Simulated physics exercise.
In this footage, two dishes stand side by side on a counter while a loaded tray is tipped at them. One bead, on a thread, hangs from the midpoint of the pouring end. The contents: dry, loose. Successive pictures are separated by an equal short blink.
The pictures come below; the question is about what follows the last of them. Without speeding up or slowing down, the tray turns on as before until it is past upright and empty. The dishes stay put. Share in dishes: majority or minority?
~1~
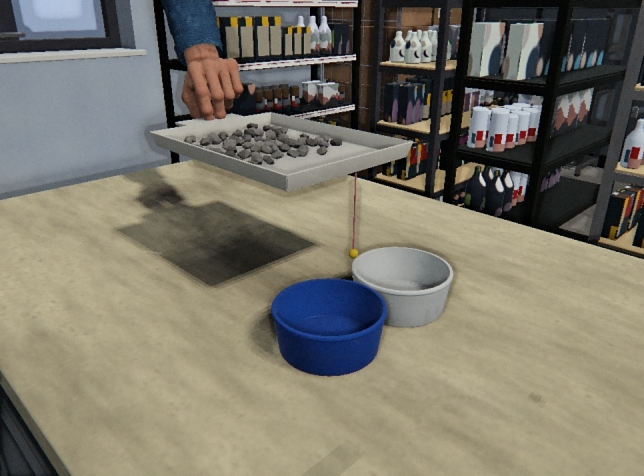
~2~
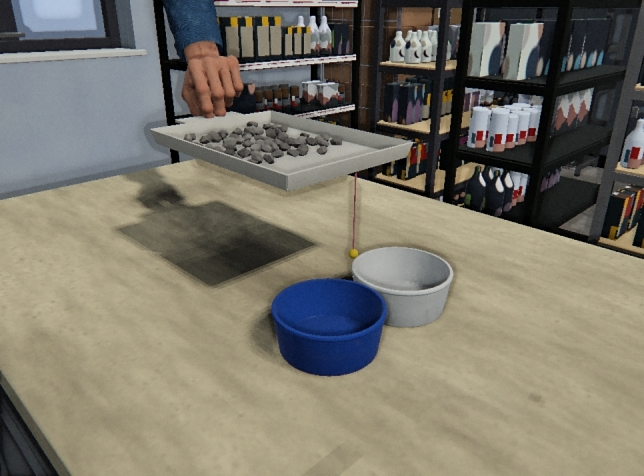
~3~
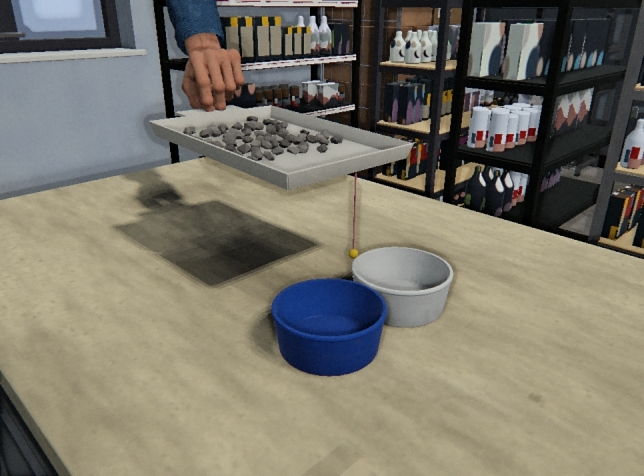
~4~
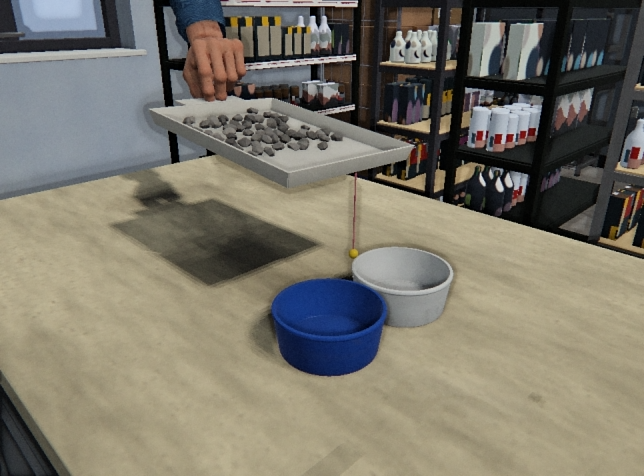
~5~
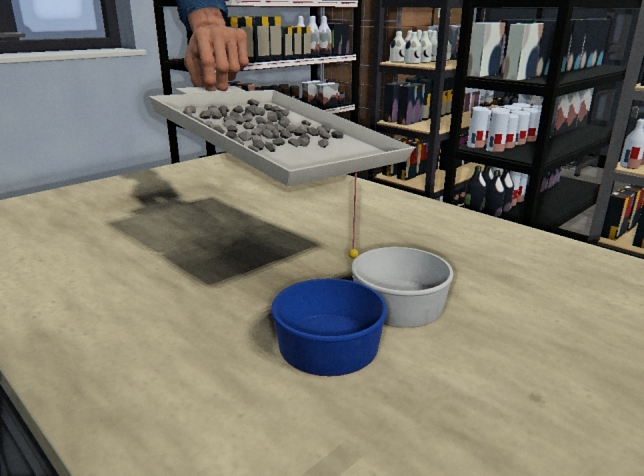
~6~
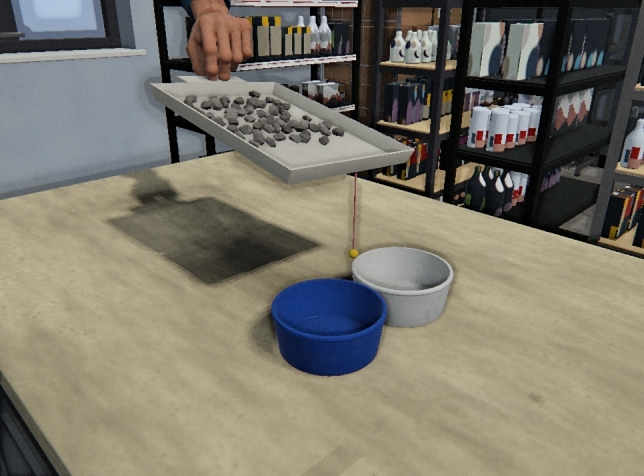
Majority.
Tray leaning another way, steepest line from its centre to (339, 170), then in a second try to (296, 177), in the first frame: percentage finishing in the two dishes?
Respectively 90 % and 70 %.
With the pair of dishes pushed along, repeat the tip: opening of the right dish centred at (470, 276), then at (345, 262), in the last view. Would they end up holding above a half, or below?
So that's a lesser portion the first time round, a lesser portion the second.
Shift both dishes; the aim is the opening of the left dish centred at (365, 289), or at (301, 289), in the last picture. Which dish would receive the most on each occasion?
Trial one goes to the right of the two, trial two to the right of the two.
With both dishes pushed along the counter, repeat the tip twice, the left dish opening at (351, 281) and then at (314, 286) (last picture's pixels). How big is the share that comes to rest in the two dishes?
About 90 per cent first, then about 80 per cent.
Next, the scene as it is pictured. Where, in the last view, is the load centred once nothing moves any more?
At about (412, 291), give or take.
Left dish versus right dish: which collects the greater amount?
It's the rightmost dish that ends with more.
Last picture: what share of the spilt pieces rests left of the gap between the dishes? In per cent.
0 per cent, roughly.
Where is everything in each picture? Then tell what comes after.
Corners of the pouring end (287, 173) and (407, 142), level; middle of the load (268, 145), bits of gravel; left dish (370, 344); right dish (441, 300); bead on its thread (353, 254), in the first picture.
Corners of the pouring end (288, 173) and (407, 142), level; middle of the load (268, 144), in the second picture.
Corners of the pouring end (288, 172) and (408, 143), tipped barely, lowest at the right corner; middle of the load (269, 140), in the third picture.
Corners of the pouring end (289, 170) and (408, 145), tipped a little, lowest at the right corner; middle of the load (269, 134), in the fourth picture.
Corners of the pouring end (290, 168) and (409, 146), tipped a little, lowest at the right corner; middle of the load (270, 128), in the fifth picture.
Corners of the pouring end (292, 167) and (409, 148), tipped a little, lowest at the right corner; middle of the load (271, 123); left dish (370, 344); right dish (441, 300), in the sixth picture.
Just after the last frame, tray tipped steeply; almost all on the tray; about a tenth in the air.
A moment on, tray tipped right over; roughly half on the tray; roughly a quarter in the right dish; about a tenth outside both; roughly a quarter in the air.
Further on, tray tipped past a quarter turn; roughly two thirds in the right dish; roughly a third outside both.
When it is over, tray tipped past a quarter turn; not one in the left dish; roughly two thirds in the right dish; roughly a third outside both.
